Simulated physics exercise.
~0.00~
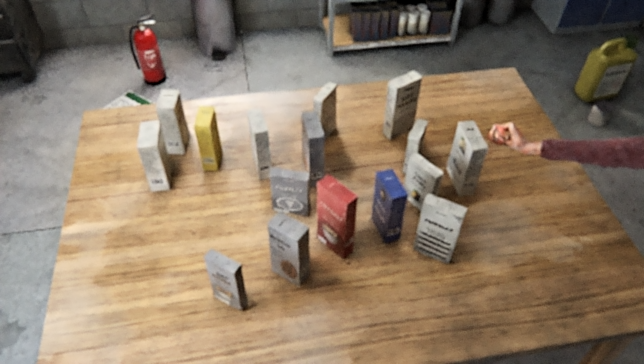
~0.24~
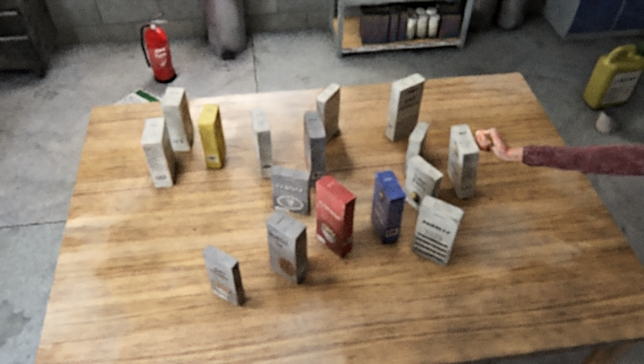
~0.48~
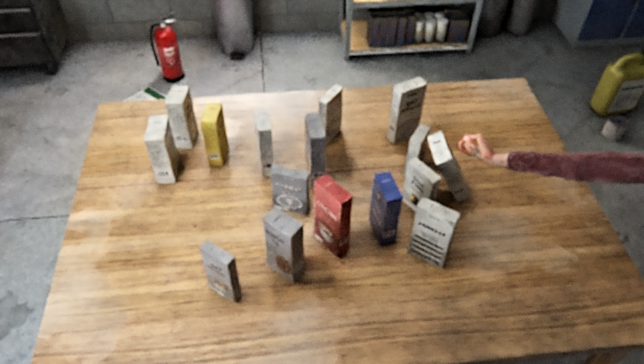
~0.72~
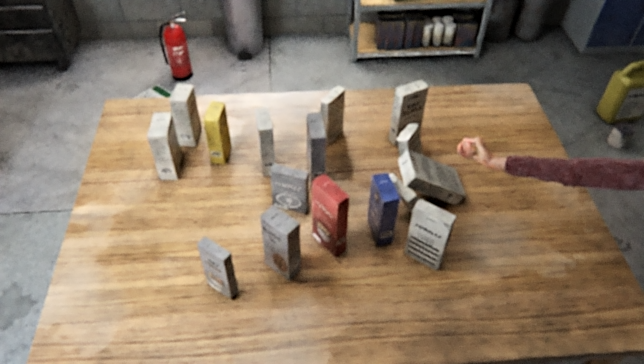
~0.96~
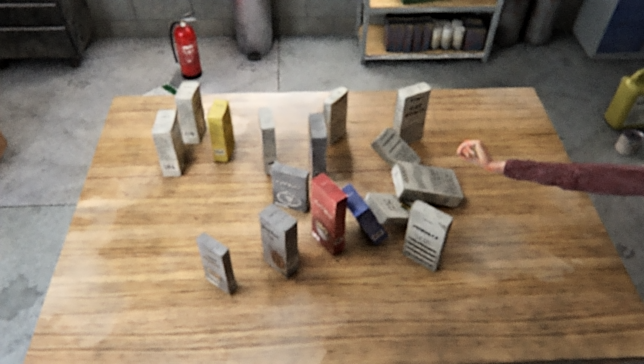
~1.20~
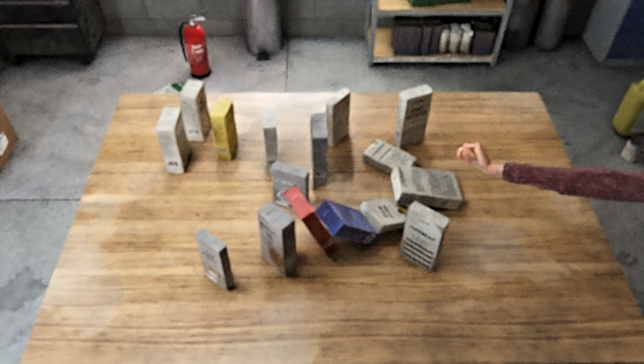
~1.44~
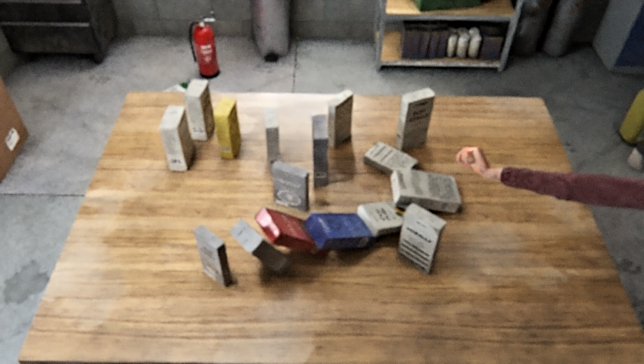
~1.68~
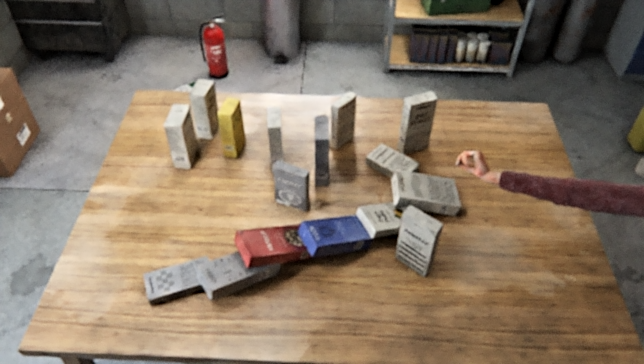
We see a hand tip a pale box at the right of a wooden table covered with upright boxes; it knocks over neighbouring pale boxes, then the blue, red and two grey ones topple leftward in turn, while the yellow box and several others stay standing.
